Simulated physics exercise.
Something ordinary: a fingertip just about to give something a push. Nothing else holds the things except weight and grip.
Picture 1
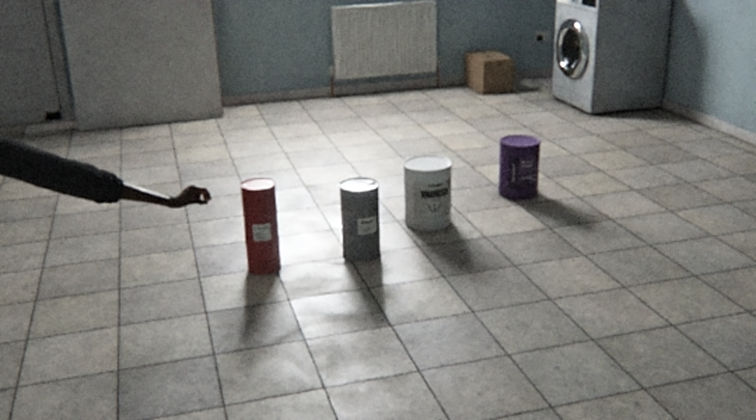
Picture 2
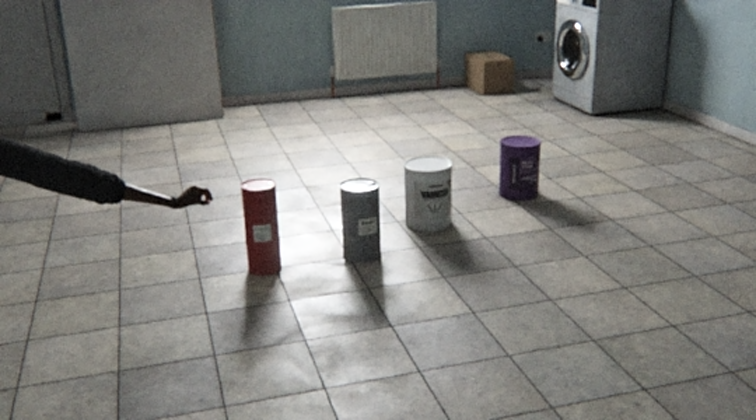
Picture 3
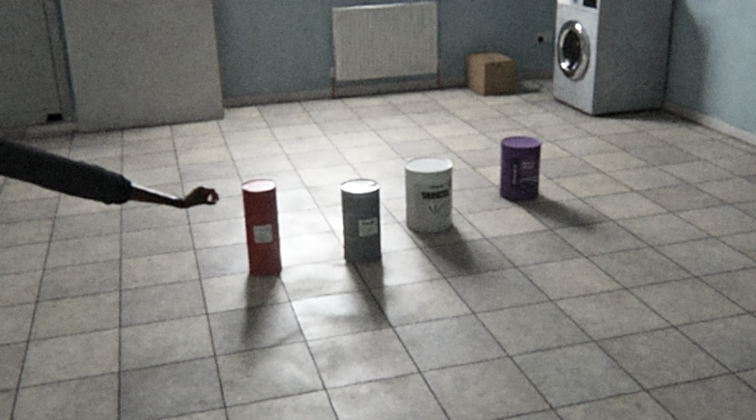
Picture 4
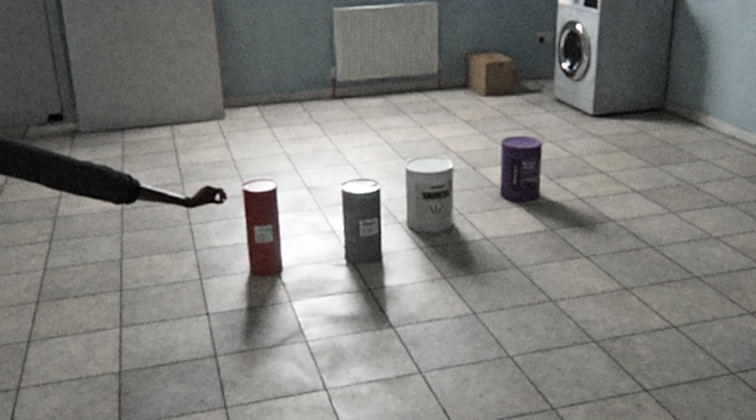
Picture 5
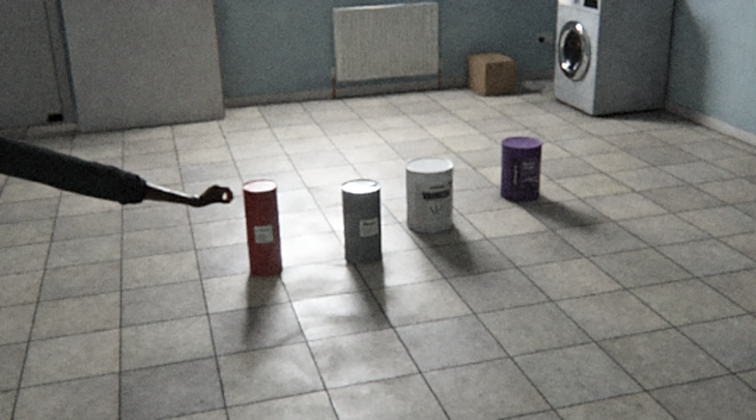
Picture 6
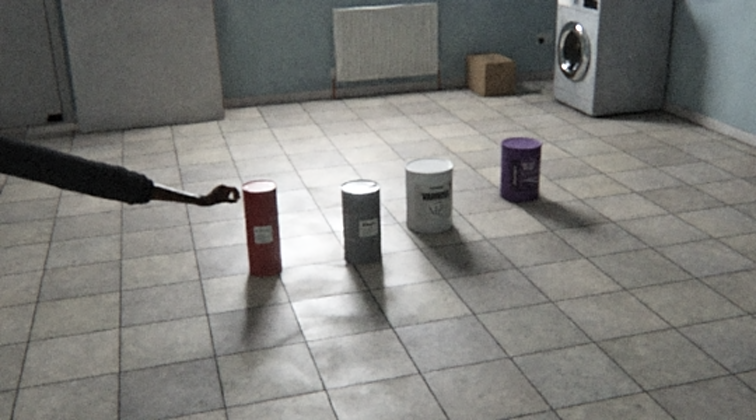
A dark-sleeved arm reached in from the left, its hand moving slowly right until it was at the red canister's side, while the red, gray, white and purple containers stayed standing on the tiled floor.
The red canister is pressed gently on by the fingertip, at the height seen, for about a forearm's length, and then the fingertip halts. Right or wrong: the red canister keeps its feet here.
Wrong, it falls.
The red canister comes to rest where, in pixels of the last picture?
Looks like it settles somewhere around (322, 250).
Then, 0.60 s on from there, red canister turned 29° from how it was put near (286, 223).
Then, 1.00 s on from there, red canister turned 67° from how it was put near (315, 233).
Then, 1.20 s on from there, red canister on its side near (321, 248).
In the end, toppled on the floor, red canister. At the end, from the last picture's camera, red canister near (322, 250).
